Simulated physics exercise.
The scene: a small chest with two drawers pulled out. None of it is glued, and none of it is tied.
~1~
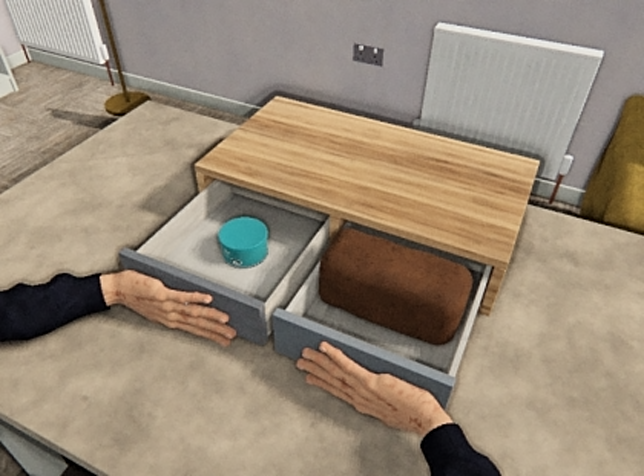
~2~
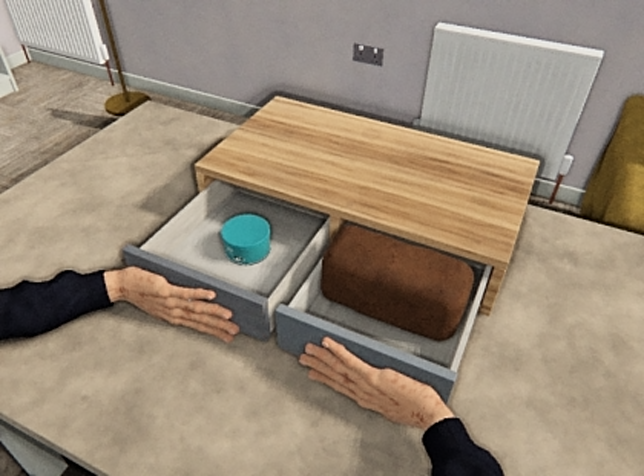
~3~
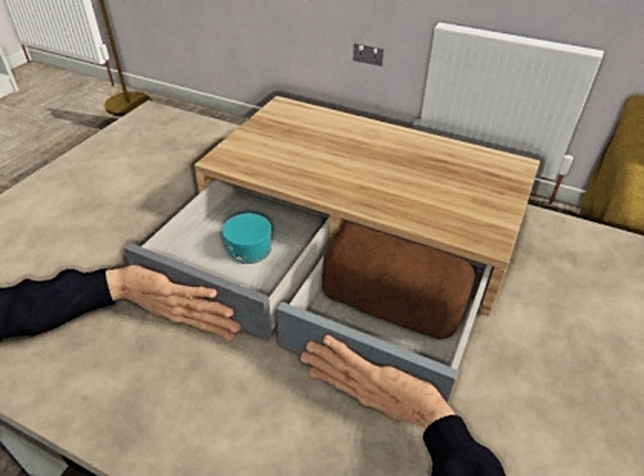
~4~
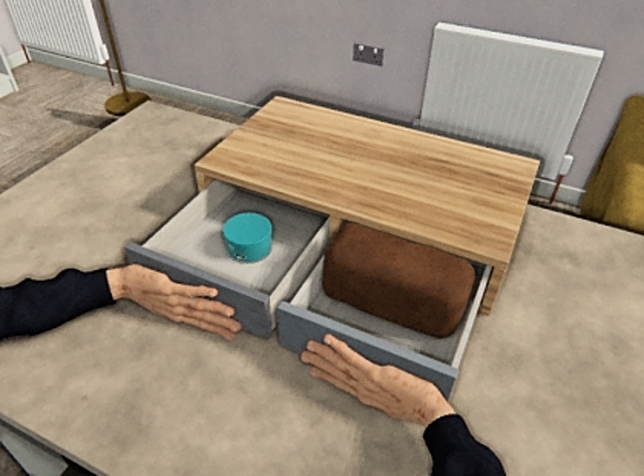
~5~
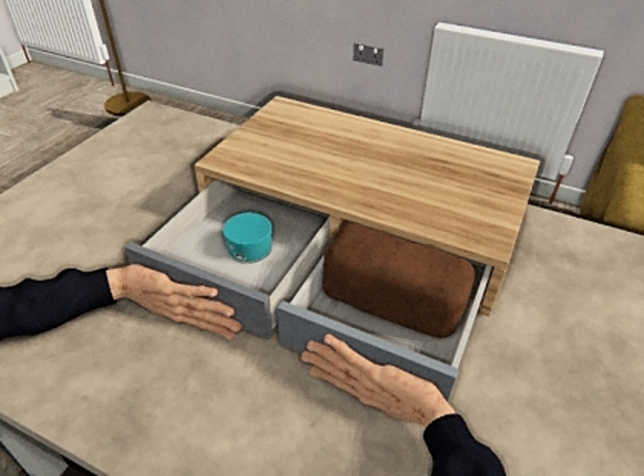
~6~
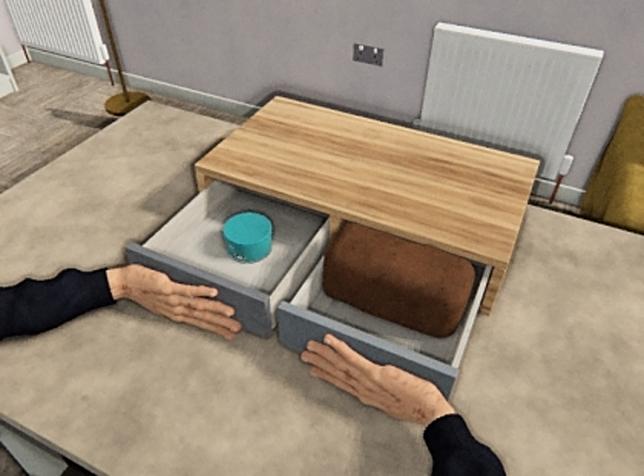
Two hands rest against two open drawers holding a turquoise pot and brown loaf, barely moving.
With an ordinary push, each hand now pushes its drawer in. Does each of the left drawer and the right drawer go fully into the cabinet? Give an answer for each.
Result: Left drawer: Fully inserted, right drawer: Blocked.
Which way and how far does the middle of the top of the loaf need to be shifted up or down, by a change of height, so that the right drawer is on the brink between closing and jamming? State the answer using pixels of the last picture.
Shift approx. 16 px, direction down.
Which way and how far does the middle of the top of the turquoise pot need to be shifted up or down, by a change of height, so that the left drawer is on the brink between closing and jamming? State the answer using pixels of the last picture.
It takes a move of 16 pixels upwards.
Then, 0.46 s on from there, left drawer about half in; right drawer starting in.
In the end, the left drawer closes; the right drawer jams.
